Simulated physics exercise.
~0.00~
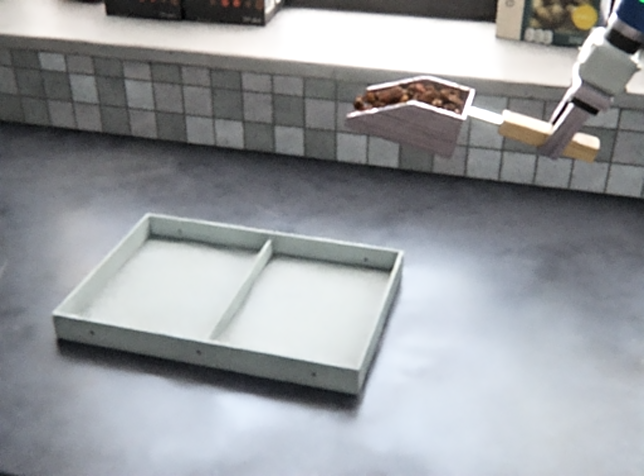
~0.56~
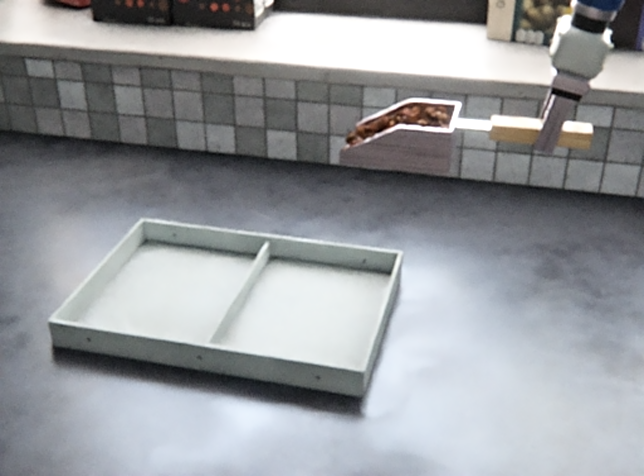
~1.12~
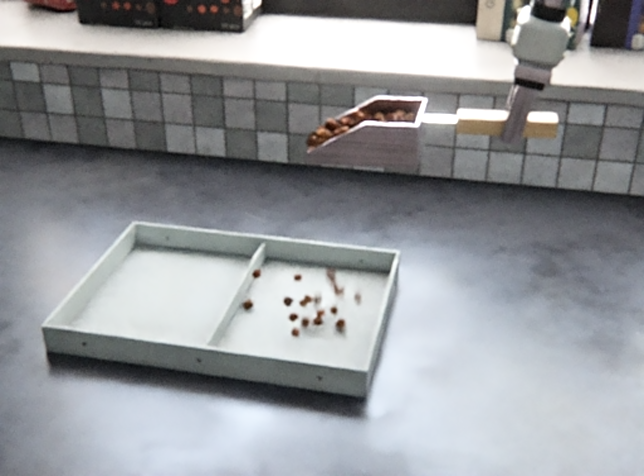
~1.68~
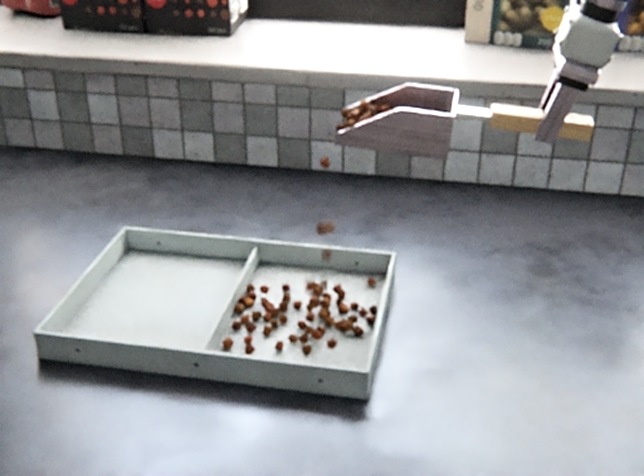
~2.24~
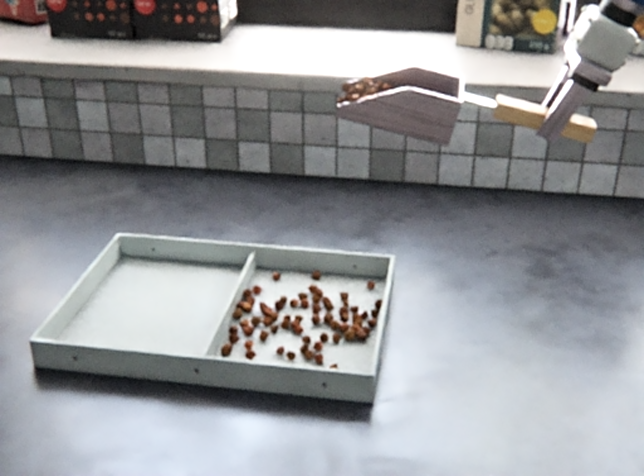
A robot arm's scoop spills brown pellets into a tray's right section, then tips back.
